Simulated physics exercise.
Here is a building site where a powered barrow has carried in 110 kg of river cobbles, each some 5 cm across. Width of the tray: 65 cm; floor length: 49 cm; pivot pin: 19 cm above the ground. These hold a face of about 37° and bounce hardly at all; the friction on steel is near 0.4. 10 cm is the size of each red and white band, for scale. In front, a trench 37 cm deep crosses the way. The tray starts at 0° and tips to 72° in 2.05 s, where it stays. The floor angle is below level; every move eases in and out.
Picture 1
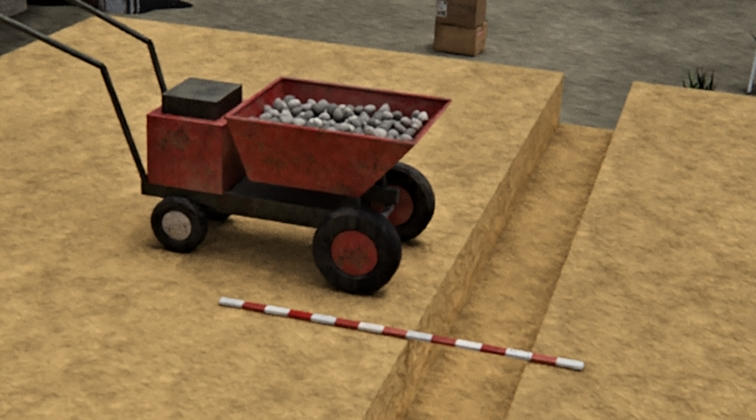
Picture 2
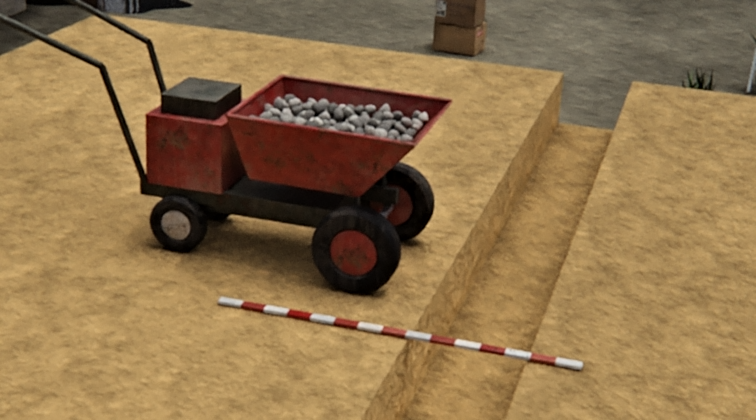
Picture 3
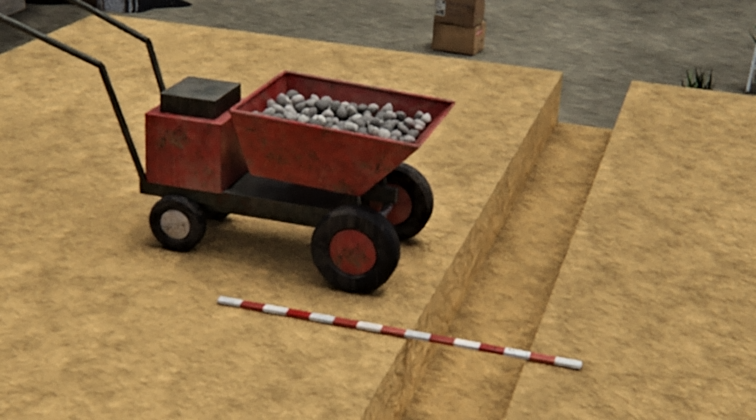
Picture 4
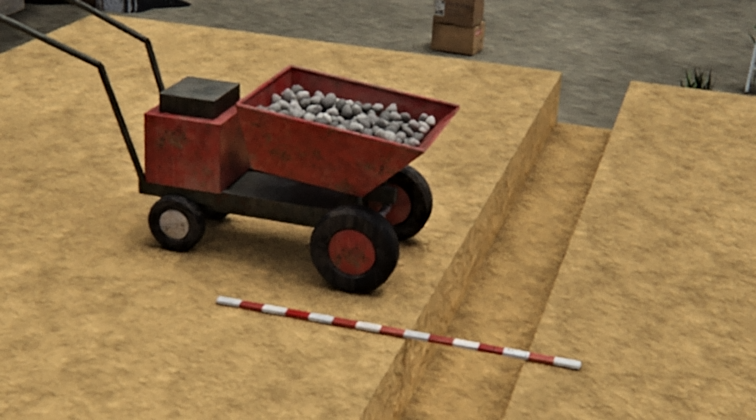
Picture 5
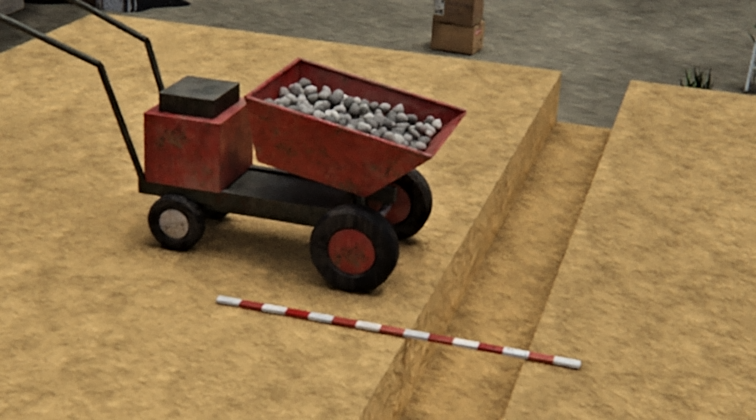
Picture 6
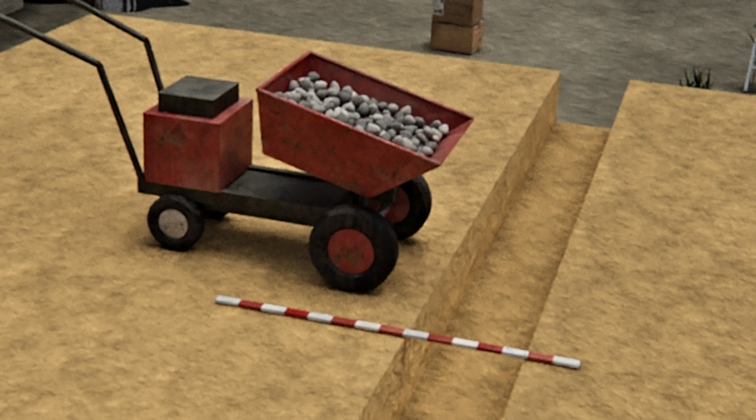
To begin with, a red powered barrow loaded with grey cobbles stands still beside a trench, its tray level and a red-and-white striped pole lying nearby. The tray then starts to tilt slowly toward the right, and its back end lifts clear of the chassis, with the stones still inside.
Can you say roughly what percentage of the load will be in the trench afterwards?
Roughly 89 per cent, I would say.
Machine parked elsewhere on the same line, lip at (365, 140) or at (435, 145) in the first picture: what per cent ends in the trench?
Roughly 100 in a hundred from the first, 65 in a hundred from the second.
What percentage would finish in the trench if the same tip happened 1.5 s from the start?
About 85 percent, I'd say.
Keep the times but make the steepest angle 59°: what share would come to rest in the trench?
Then about 75 per cent.
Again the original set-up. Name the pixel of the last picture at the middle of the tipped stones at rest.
The middle should be near (511, 349).
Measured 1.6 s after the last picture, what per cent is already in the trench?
Approx. 60 % of the load.
Then, 0.9 s after the last picture the floor is at 61°, 98 % in the tray, 2 % in the trench; the foremost stones are at (510, 272).
Then, 1.6 s after the last picture the floor is at 72°, 32 % in the tray, 58 % in the trench, 9 % past the trench; the foremost stones are at (630, 301).
Then, 1.9 s after the last picture the floor is at 72°, 11 % in the tray, 79 % in the trench, 11 % past the trench; the foremost stones are at (658, 312).
Then, 3.8 s after the last picture the floor is at 72°, 0 % in the tray, 89 % in the trench, 11 % past the trench; the foremost stones are at (660, 312).
